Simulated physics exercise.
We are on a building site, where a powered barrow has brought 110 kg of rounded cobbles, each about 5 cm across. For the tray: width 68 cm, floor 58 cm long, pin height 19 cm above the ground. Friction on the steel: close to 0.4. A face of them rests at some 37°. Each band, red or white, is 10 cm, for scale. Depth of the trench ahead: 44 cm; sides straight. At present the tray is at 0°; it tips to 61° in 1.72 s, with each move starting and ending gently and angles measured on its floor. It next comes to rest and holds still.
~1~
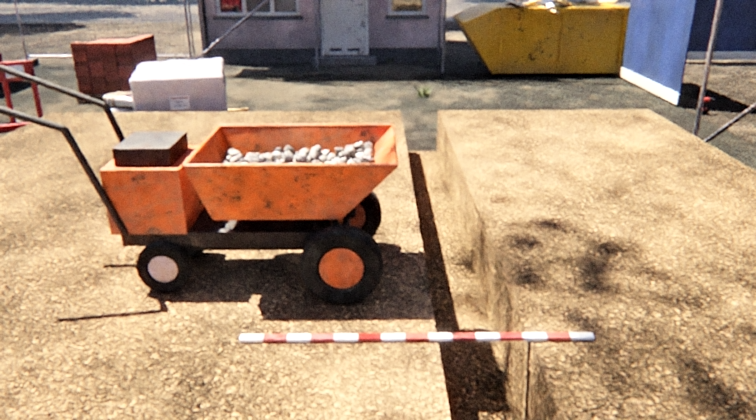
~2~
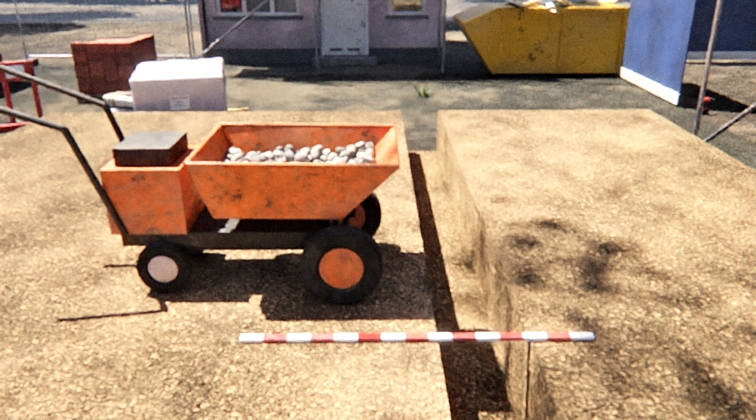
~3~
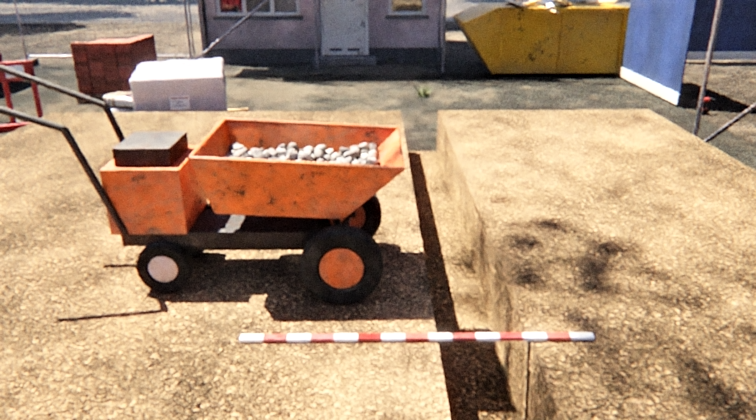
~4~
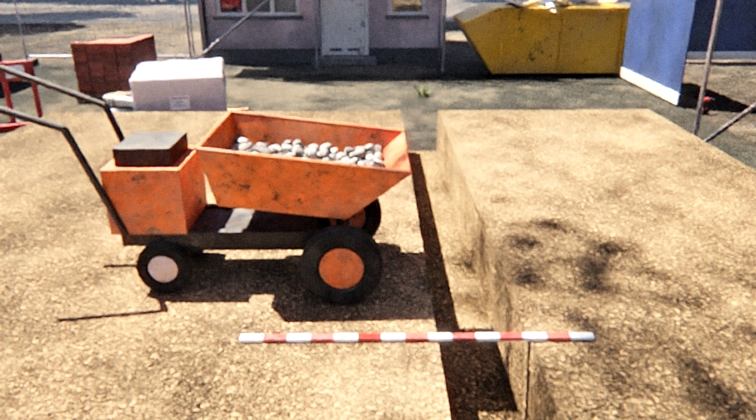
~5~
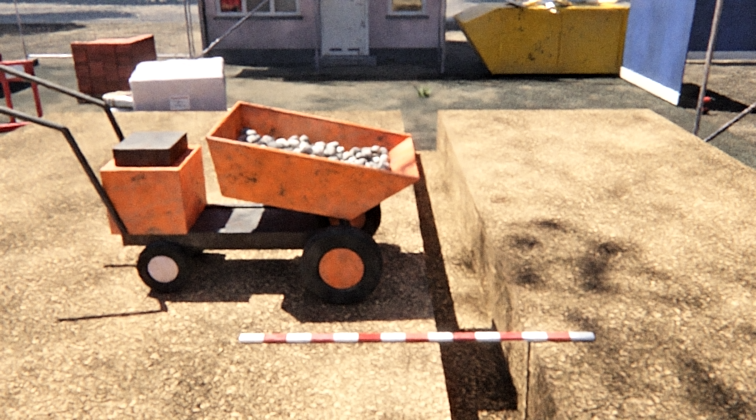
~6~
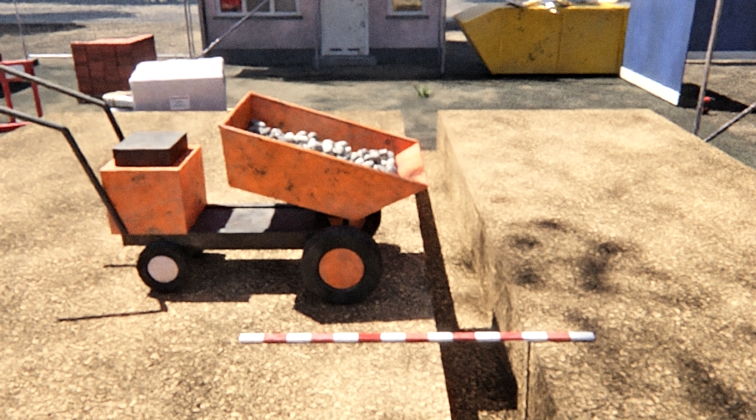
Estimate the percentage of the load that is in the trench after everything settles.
Roughly 92 per cent of the load.
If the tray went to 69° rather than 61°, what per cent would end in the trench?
Trench share: Approx. 90%.
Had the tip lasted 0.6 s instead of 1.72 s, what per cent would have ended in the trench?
Around 65 per cent would end in the trench.
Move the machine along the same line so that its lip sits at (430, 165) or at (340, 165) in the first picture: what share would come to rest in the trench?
60 and 95 %.
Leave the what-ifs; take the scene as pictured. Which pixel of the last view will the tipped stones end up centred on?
The stones end up centred near (474, 331).
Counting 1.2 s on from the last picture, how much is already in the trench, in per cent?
About 30 per cent by then.
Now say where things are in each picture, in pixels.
In the first picture, the tray is at 0°, its lip at (398, 165); the top of the load is at (326, 153).
In the second picture, the tray is at 1°, its lip at (399, 166); the top of the load is at (327, 153).
In the third picture, lip at (404, 169), floor tilted 3°, highest stones at (304, 153).
In the fourth picture, lip at (411, 173), floor tilted 7°, highest stones at (266, 147).
In the fifth picture, the tray is at 12°, its lip at (419, 179); the top of the load is at (257, 140).
In the sixth picture, lip at (428, 186), floor tilted 17°, highest stones at (259, 132).
Then, 0.7 s after the last picture the floor is at 51°, 100 % in the tray; the foremost stones are at (445, 218).
Then, 1.2 s after the last picture the floor is at 61°, 70 % in the tray, 28 % in the trench, 2 % past the trench; the foremost stones are at (516, 268).
Then, 1.6 s after the last picture the floor is at 61°, 40 % in the tray, 52 % in the trench, 8 % past the trench; the foremost stones are at (551, 259).
Then, 3.5 s after the last picture the floor is at 61°, 0 % in the tray, 92 % in the trench, 8 % past the trench; the foremost stones are at (559, 258).
